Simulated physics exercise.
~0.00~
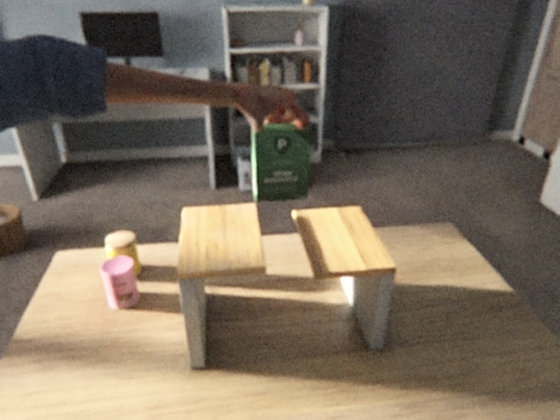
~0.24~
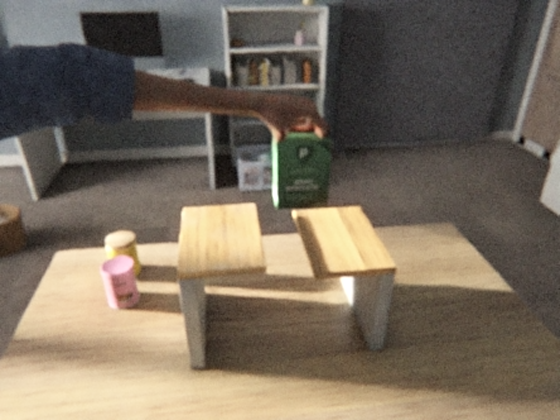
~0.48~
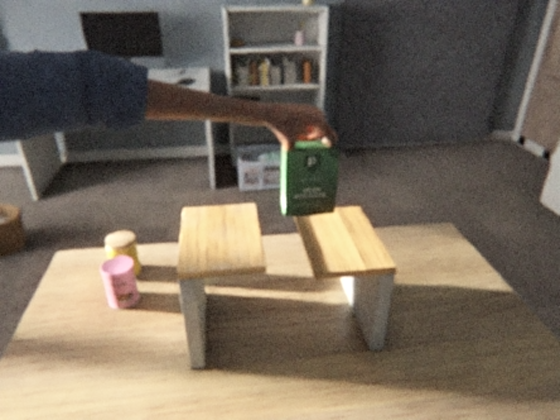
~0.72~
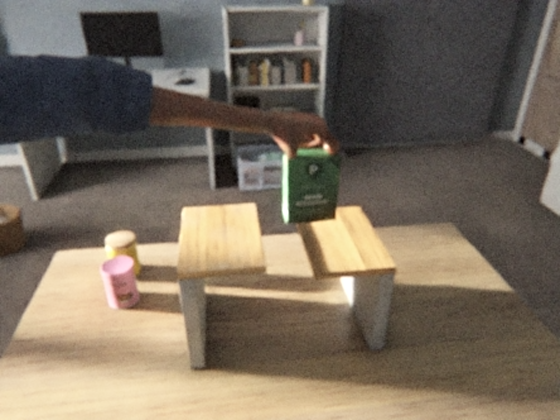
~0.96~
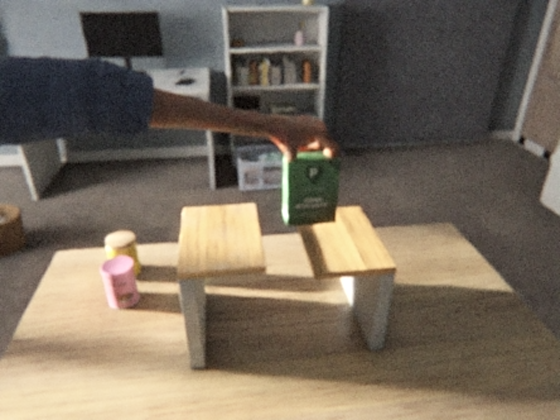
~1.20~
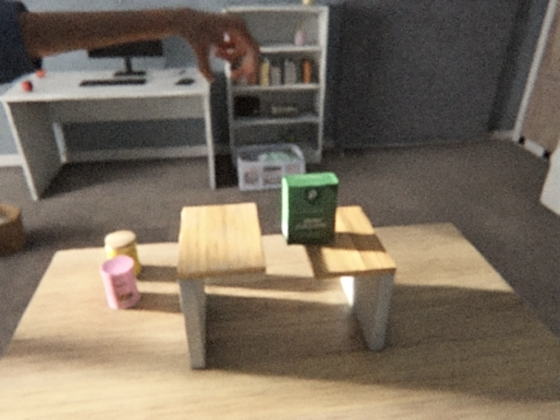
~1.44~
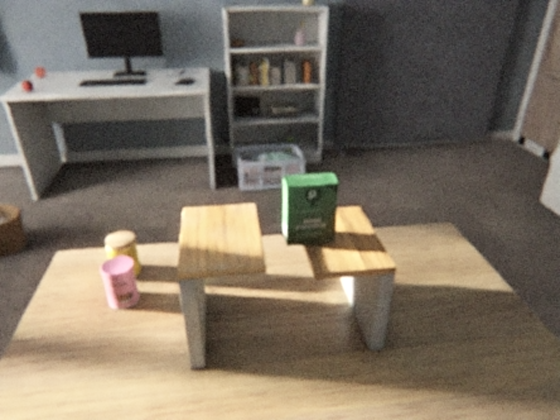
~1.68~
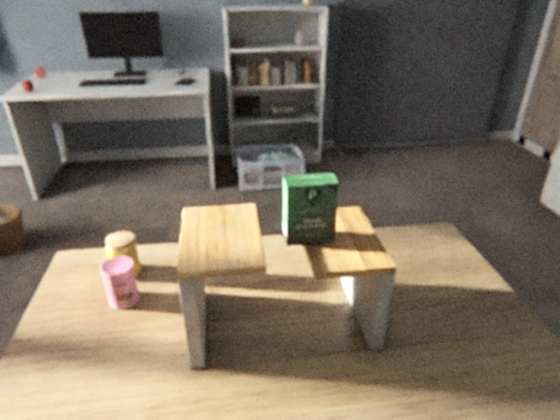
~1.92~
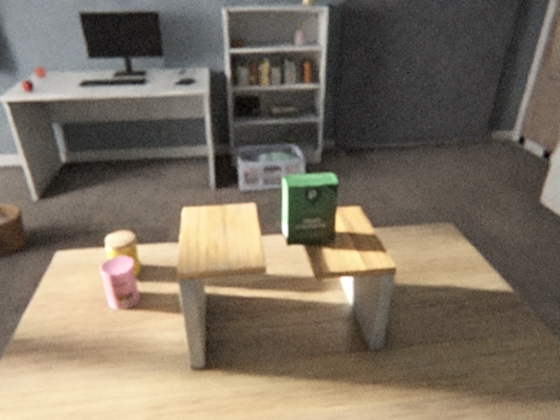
A green packet hangs upright from a hand reaching in from the left, above a small stand with two wooden ledges and a gap between them. The stand sits on a light wooden table, seen from the front and slightly above, with a pink tin and a yellow jar to its left and a desk, monitor and bookshelf behind. The hand carries the packet right, then lowers it toward the right ledge. It lets go and draws back to the left, leaving the view. The packet stays upright on top, at the gap's right side, while the tin and jar remain still.
